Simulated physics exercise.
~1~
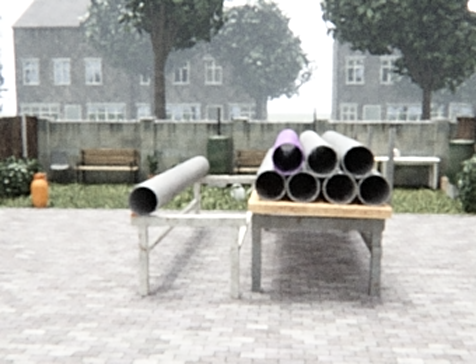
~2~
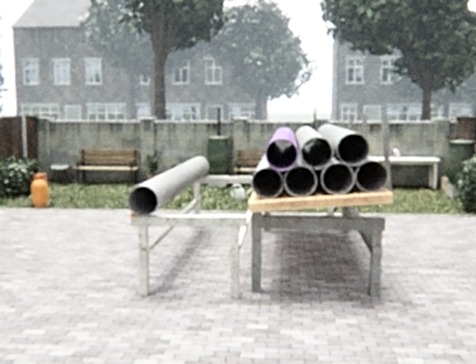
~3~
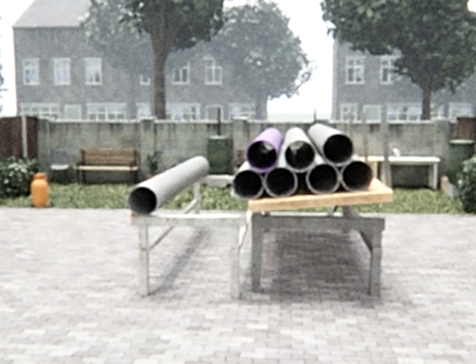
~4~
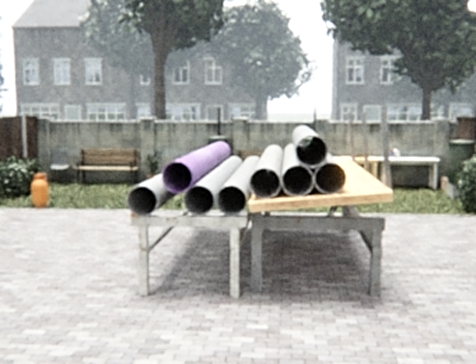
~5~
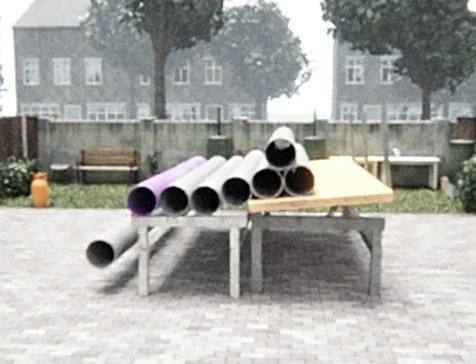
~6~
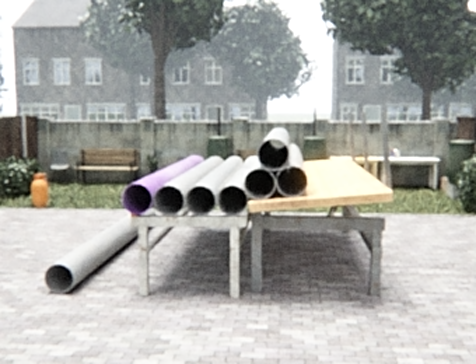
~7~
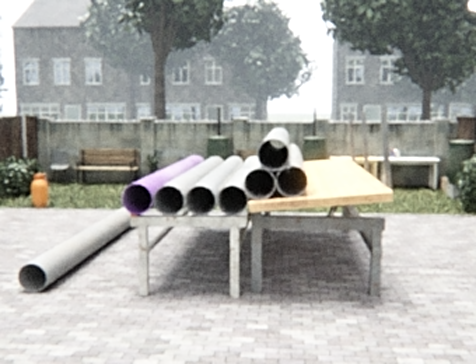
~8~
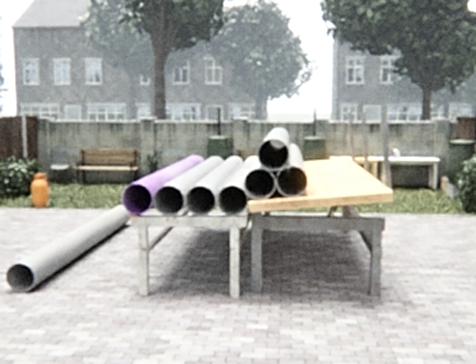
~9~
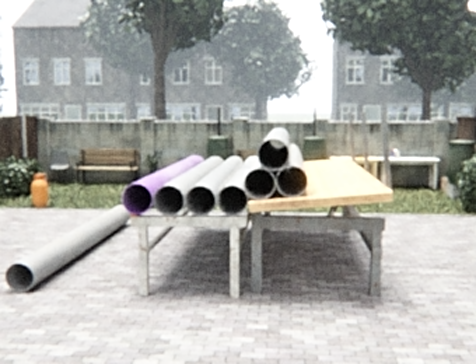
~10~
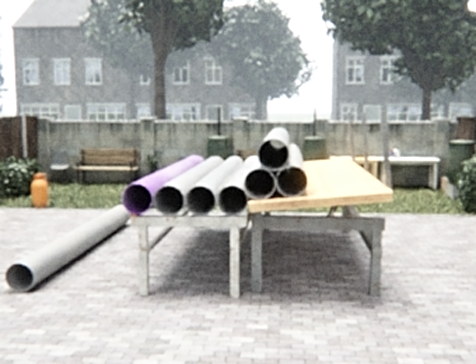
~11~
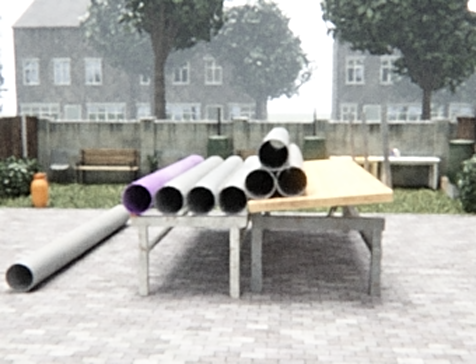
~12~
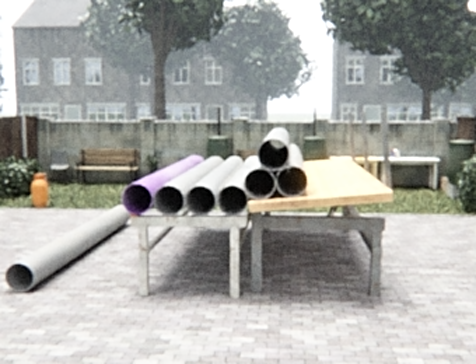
Stacked pipes rolling left off a tilting table onto a lower rack, one grey pipe dropping to the ground, the purple staying on.
